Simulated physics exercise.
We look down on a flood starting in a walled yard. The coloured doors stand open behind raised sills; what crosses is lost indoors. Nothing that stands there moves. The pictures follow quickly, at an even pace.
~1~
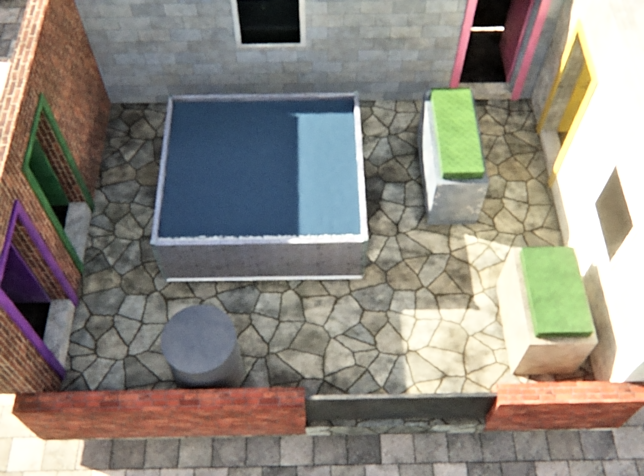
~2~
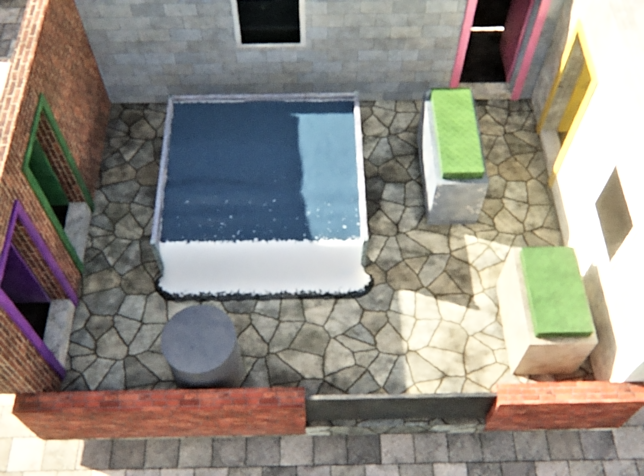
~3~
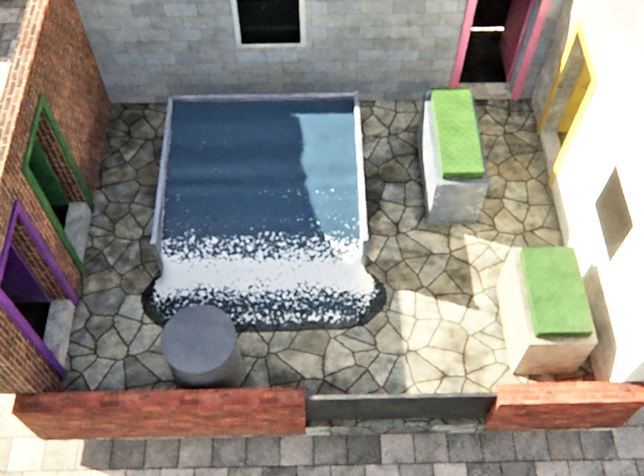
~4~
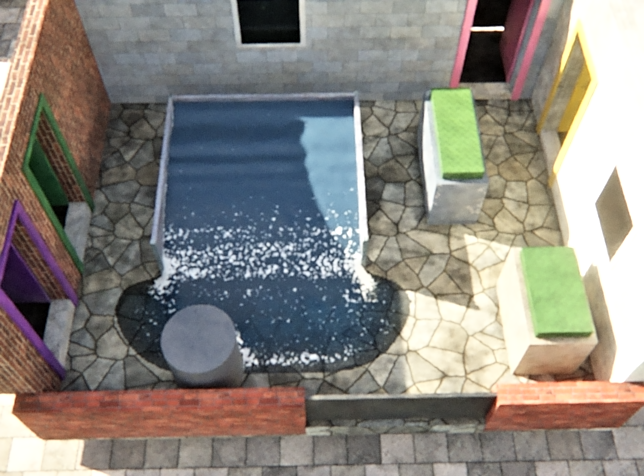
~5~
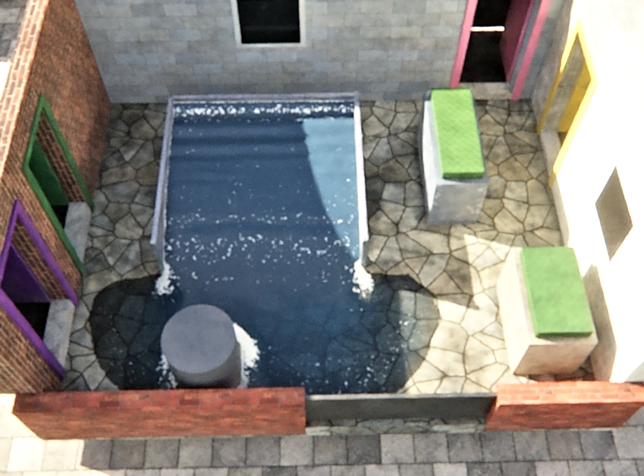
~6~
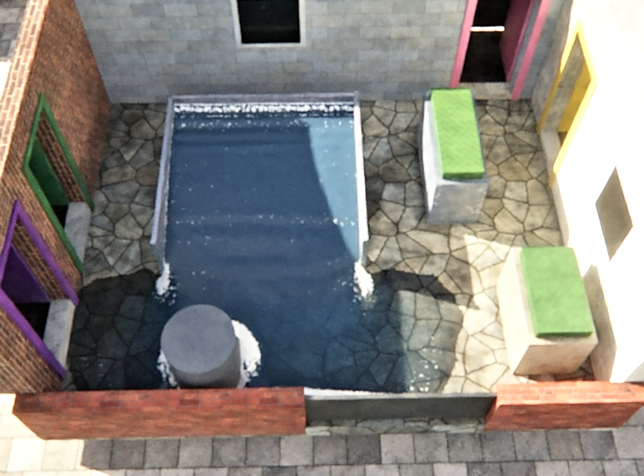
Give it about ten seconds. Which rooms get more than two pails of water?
One by one: The purple door lets in a lot; the green door admits no more than that; the pink door lets in a lot; the yellow door lets in a lot.
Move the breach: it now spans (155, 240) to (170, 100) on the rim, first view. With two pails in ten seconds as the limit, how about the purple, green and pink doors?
Then: The purple door lets more in; the green door is over; the pink door lets more in.
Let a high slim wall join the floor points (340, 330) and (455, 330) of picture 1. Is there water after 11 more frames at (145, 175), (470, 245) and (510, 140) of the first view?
In that order: Not flooded, awash, free of water.
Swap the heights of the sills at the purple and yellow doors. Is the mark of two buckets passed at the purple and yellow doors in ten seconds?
One by one: The purple one is over; the yellow one lets less in.
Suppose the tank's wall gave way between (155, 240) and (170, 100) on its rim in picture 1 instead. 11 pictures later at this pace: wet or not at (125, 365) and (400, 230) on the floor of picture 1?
In turn: Wet, clear.
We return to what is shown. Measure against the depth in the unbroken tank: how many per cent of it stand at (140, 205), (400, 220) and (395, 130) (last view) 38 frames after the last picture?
In that order: 6, 10 and 30 per cent.
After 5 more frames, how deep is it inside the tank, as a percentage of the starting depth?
About 54 per cent.
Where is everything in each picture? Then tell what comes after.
In the first picture, still water in the tank at (262, 167).
In the second picture, water pours out at (263, 265) and has run to (368, 278).
In the third picture, the front is at (379, 302), out from the gap at (263, 266).
In the fourth picture, the front is at (402, 314), out from the gap at (263, 267).
In the fifth picture, water pours out at (263, 267) and has run to (415, 360).
In the sixth picture, the front is at a hidden place, out from the gap at (263, 267).
A moment on, water covers 40 % of the floor; the purple door wet at the sill, nothing in, the green door not reached, the pink door not reached, the yellow door not reached.
Next, water covers 50 % of the floor; the purple door over two buckets in, the green door wet at the sill, nothing in, the pink door not reached, the yellow door not reached.
Then, water covers 85 % of the floor; the purple door far over two buckets in, the green door wet at the sill, nothing in, the pink door under two buckets in, the yellow door wet at the sill, nothing in.
Later, water covers 100 % of the floor; the purple door far over two buckets in, the green door wet at the sill, nothing in, the pink door far over two buckets in, the yellow door over two buckets in.
In the end, water covers 100 % of the floor; the purple door far over two buckets in, the green door wet at the sill, nothing in, the pink door far over two buckets in, the yellow door over two buckets in.
